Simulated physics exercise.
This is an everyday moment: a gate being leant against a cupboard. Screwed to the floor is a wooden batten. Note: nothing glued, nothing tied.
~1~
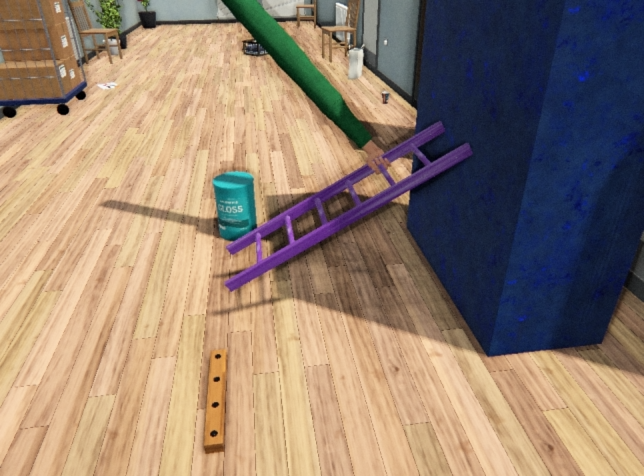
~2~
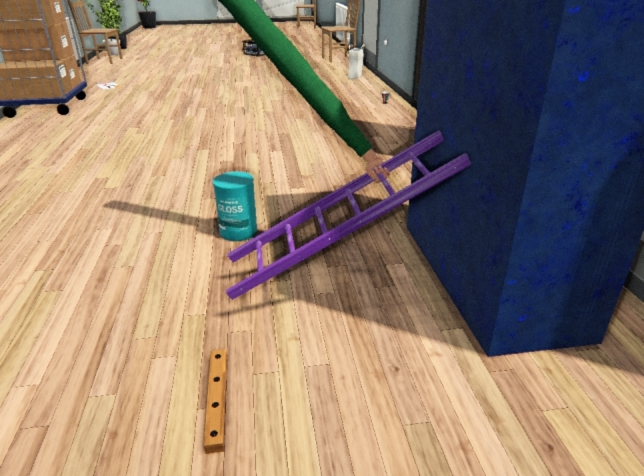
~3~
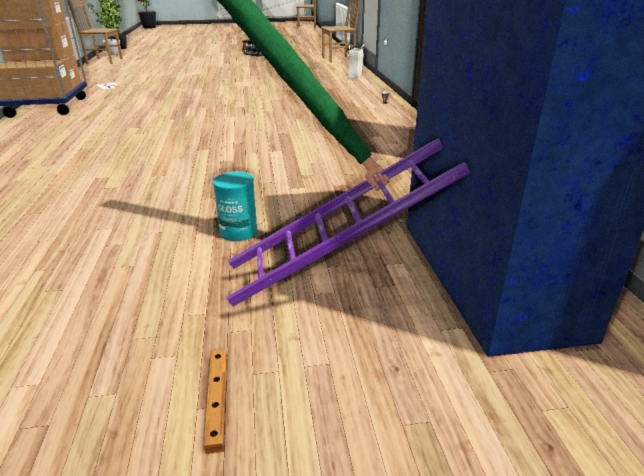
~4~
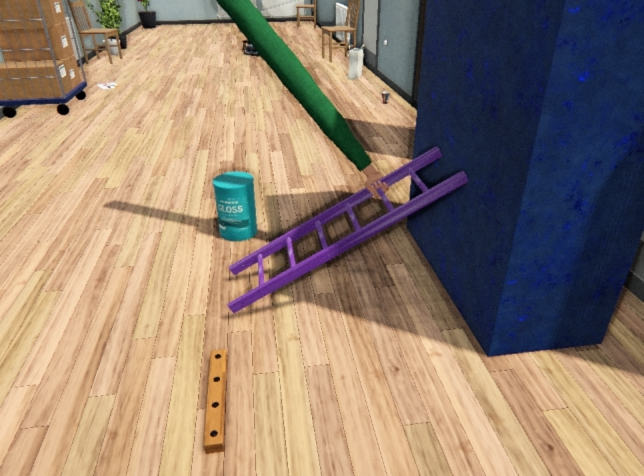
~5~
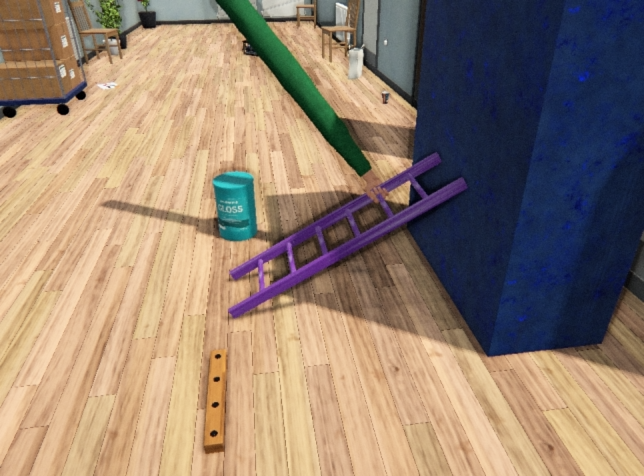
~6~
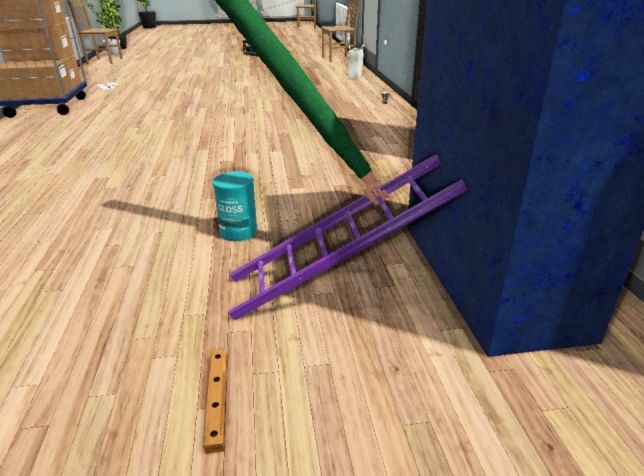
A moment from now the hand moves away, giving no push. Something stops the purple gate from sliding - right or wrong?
Wrong.
Then, 0.28 s later than the last frame, purple gate tilted by 16° near (326, 263).
When it is over, the purple gate gives way at the feet, near (321, 287); the rest as before.
